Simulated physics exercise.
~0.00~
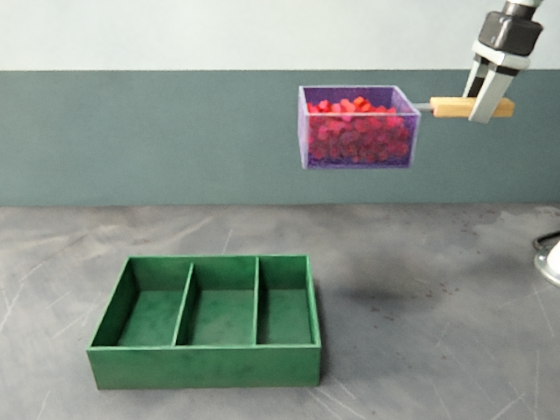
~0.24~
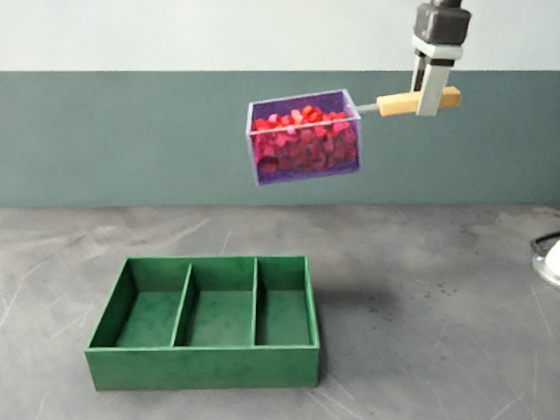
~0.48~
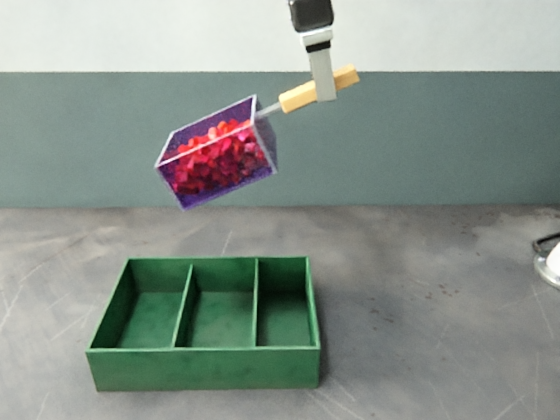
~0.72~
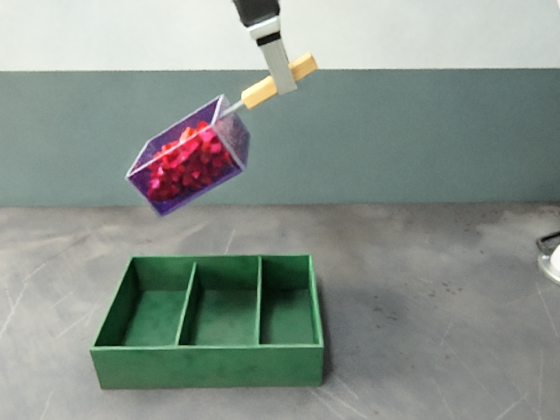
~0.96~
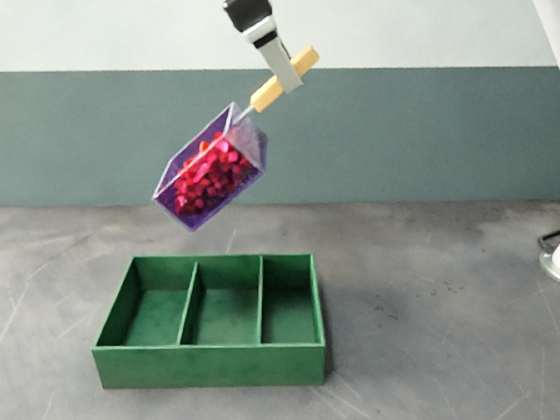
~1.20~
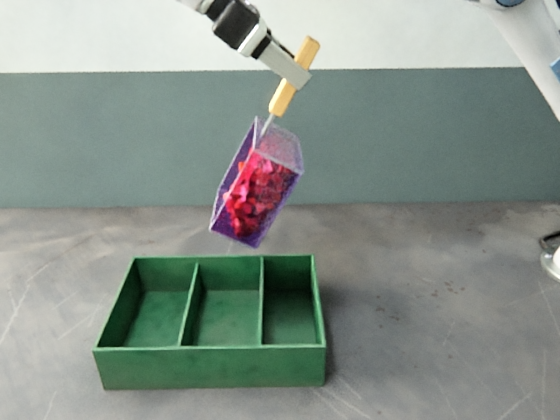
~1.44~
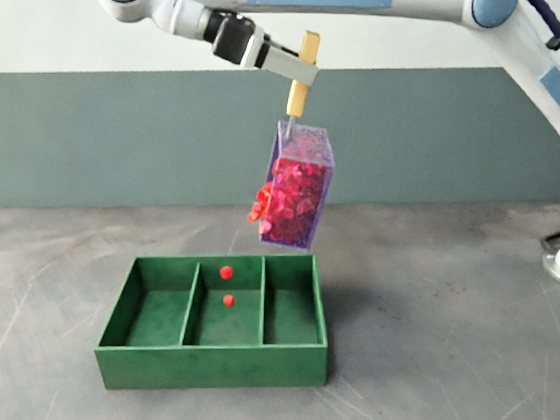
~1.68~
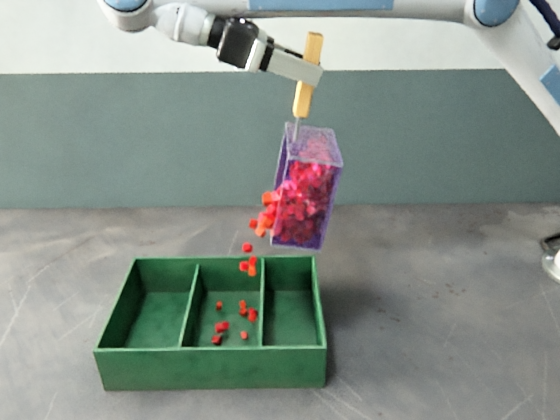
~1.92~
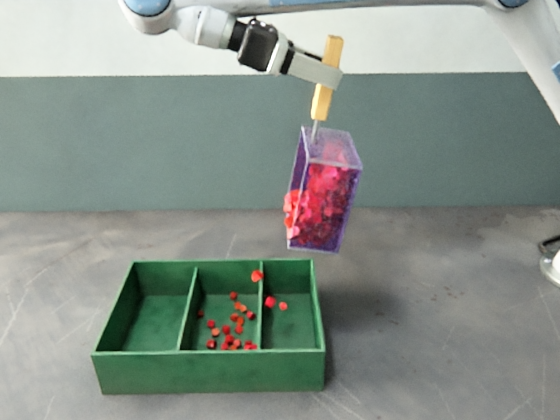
In this clip, a robot arm carries a clear purple-edged box of red pieces left over a green three-part crate, then tips it steeply while drawing back right, spilling some into the middle section and a few into the right, with most still in the box.
